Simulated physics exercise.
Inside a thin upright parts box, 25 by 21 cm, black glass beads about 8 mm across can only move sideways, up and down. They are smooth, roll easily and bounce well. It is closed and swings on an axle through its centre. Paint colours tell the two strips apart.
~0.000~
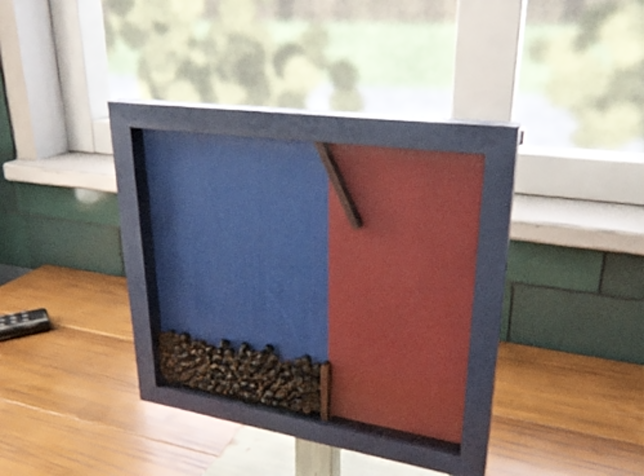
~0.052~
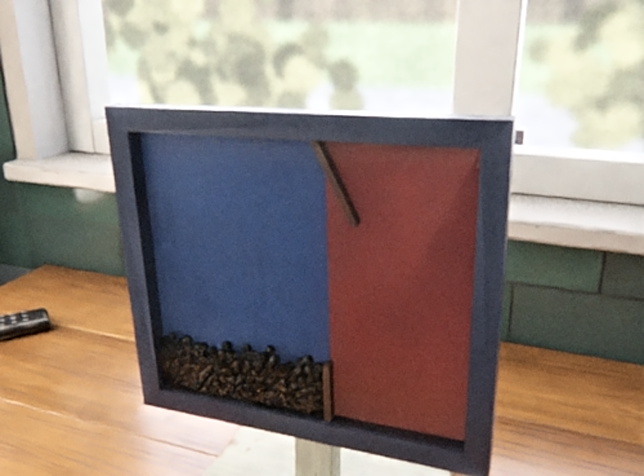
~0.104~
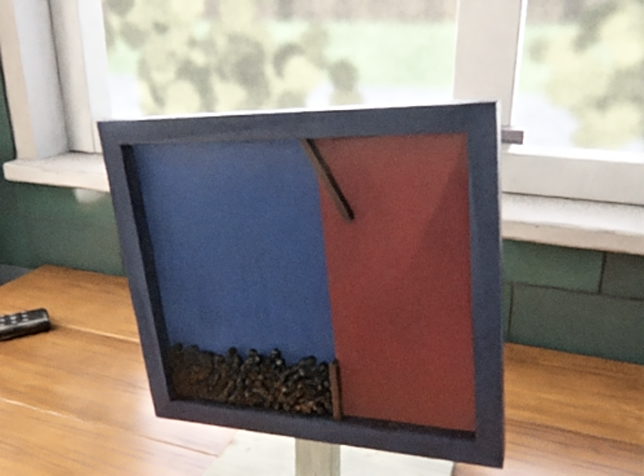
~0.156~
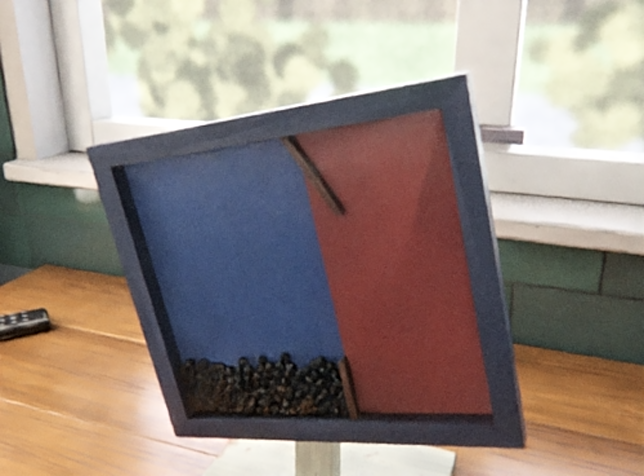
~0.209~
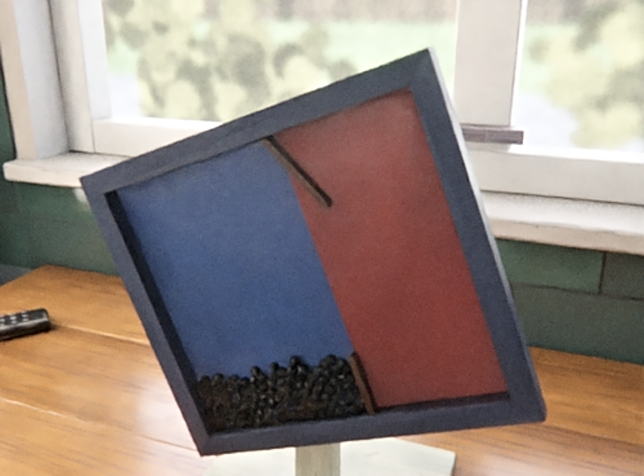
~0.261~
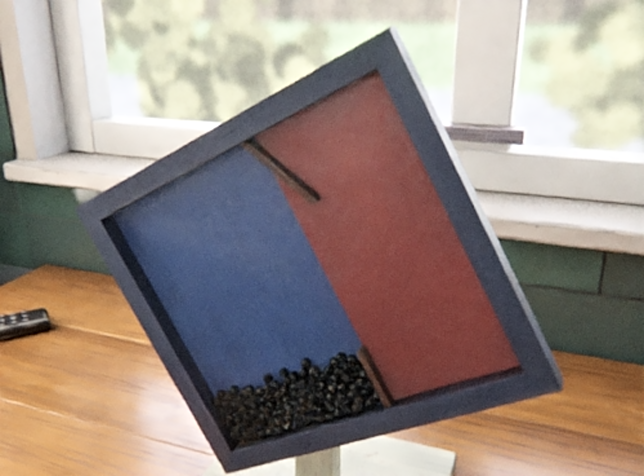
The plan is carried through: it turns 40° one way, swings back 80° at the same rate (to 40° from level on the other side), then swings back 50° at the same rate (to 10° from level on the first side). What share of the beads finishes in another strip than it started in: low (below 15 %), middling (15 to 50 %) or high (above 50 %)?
Answer: Low.
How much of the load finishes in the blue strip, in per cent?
Roughly 100 per cent.
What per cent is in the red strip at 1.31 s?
About 0 per cent.
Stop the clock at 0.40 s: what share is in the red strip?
Roughly 0 per cent.
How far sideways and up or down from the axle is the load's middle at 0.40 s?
Some 1 cm right and 10 cm below.
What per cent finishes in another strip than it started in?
Some 0 per cent.
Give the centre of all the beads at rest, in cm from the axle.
About 3 cm left and 9 cm below.
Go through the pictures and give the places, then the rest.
In the first frame, level; about 110 beads; beads centred (238, 372); top one (269, 349); red (399, 298), blue (237, 272).
In the second frame, turned 1° anticlockwise; beads centred (240, 374); top one (270, 350).
In the third frame, turned 6° anticlockwise; beads centred (248, 379); top one (312, 361); wall ends (334, 365), (350, 218).
In the fourth frame, turned 13° anticlockwise; beads centred (261, 388); top one (321, 361).
In the fifth frame, turned 21° anticlockwise; beads centred (277, 395); top one (331, 359).
In the sixth frame, turned 29° anticlockwise; beads centred (292, 401); top one (352, 359); red (388, 248), blue (246, 304).
After 0.40 s, it stands 40° anticlockwise; the beads' middle is 1 cm right of and 10 cm below the centre; blue 100 %; 0 % have changed strip.
After 1.31 s, it stands 14° clockwise; the beads' middle is 7 cm left of and 7 cm below the centre; blue 100 %; 0 % have changed strip.
After 1.54 s, it stands 10° anticlockwise; the beads' middle is 3 cm left of and 9 cm below the centre; blue 100 %; 0 % have changed strip.
Settled by 2.5 s, it stands 10° anticlockwise; red 0 %, blue 100 %; 0 % have changed strip.
